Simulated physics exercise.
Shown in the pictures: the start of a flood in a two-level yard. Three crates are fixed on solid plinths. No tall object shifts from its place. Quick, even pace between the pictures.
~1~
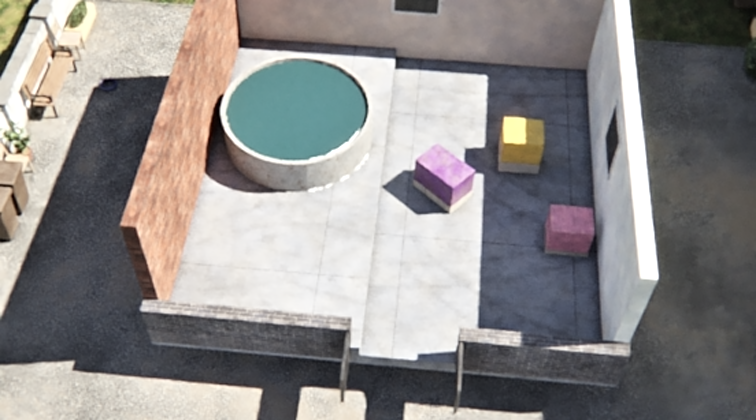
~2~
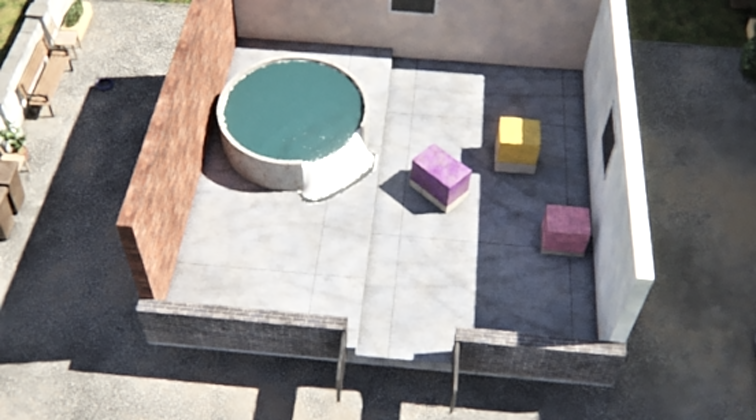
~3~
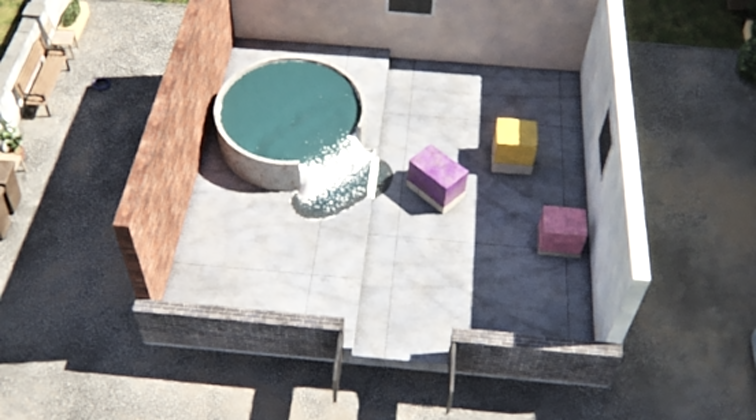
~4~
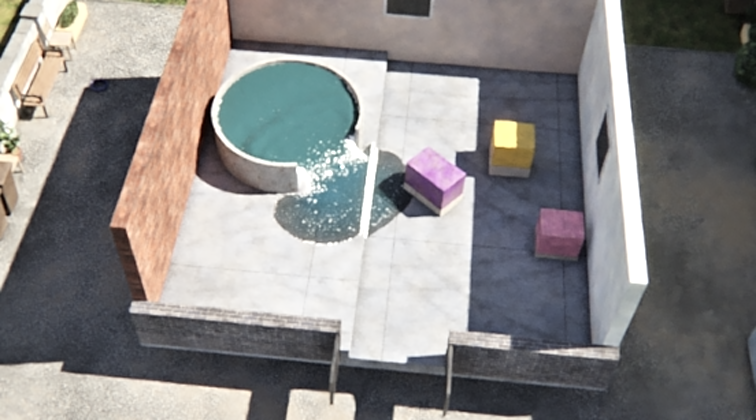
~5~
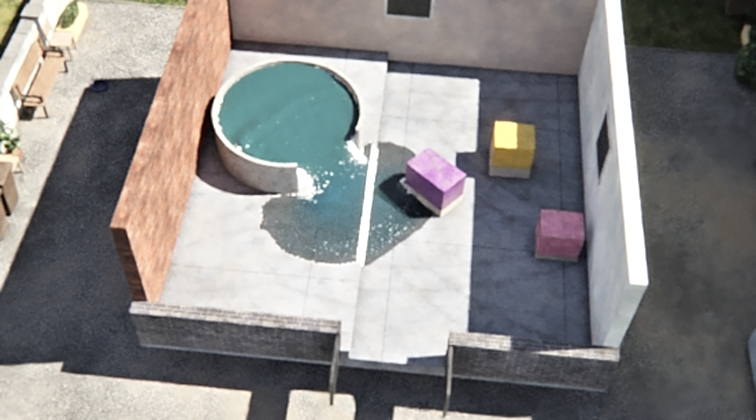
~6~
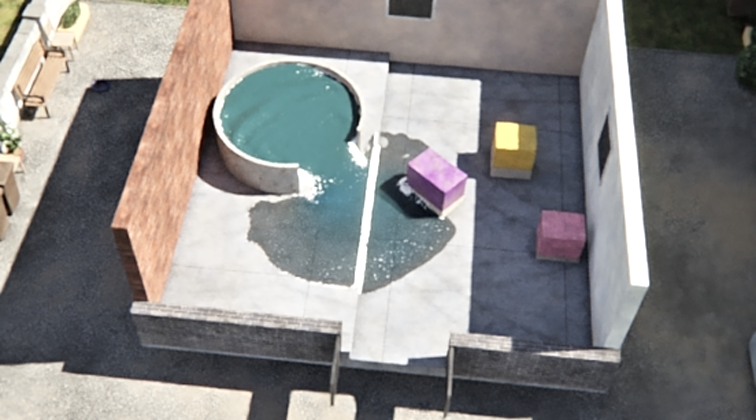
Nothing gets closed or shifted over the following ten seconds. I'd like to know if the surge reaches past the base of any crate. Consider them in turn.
The yellow crate is missed by the water this time; the pink crate is not missed by the water this time; the purple crate is not missed by the water this time.
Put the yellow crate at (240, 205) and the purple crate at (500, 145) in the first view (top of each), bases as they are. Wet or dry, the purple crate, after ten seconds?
After ten seconds, the purple one is left untouched.
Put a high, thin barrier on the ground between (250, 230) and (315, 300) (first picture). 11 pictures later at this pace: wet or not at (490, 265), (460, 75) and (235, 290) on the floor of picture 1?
Outcome by spot, in order - watered, unwatered, unwatered.
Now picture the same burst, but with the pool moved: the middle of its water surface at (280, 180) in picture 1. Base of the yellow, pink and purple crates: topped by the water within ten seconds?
Taking each in turn, the yellow one is left untouched, the pink one gets flooded and the purple one is left untouched.
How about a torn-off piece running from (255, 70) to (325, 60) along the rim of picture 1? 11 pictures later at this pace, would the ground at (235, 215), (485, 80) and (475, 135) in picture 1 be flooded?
Going through them in turn: Still unsoaked, then reached by the flood, then still unsoaked.
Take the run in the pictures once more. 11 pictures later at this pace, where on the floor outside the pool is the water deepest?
Around (584, 368).
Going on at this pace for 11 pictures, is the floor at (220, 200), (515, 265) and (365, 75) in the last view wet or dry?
Status per point, in sequence: Unwetted, then waterlogged, then unwetted.
A moment on, water covers 35 % of the floor; the yellow crate water round its plinth, the pink crate not reached, the purple crate water round its plinth.
Next, water covers 45 % of the floor; the yellow crate water round its plinth, the pink crate water round its plinth, the purple crate water round its plinth.
Then, water covers 55 % of the floor; the yellow crate water round its plinth, the pink crate water round its plinth, the purple crate water round its plinth.
Later, water covers 80 % of the floor; the yellow crate water round its plinth, the pink crate water round its plinth, the purple crate water round its plinth.
In the end, water covers 90 % of the floor; the yellow crate stayed above the water, the pink crate was topped, the purple crate was topped.
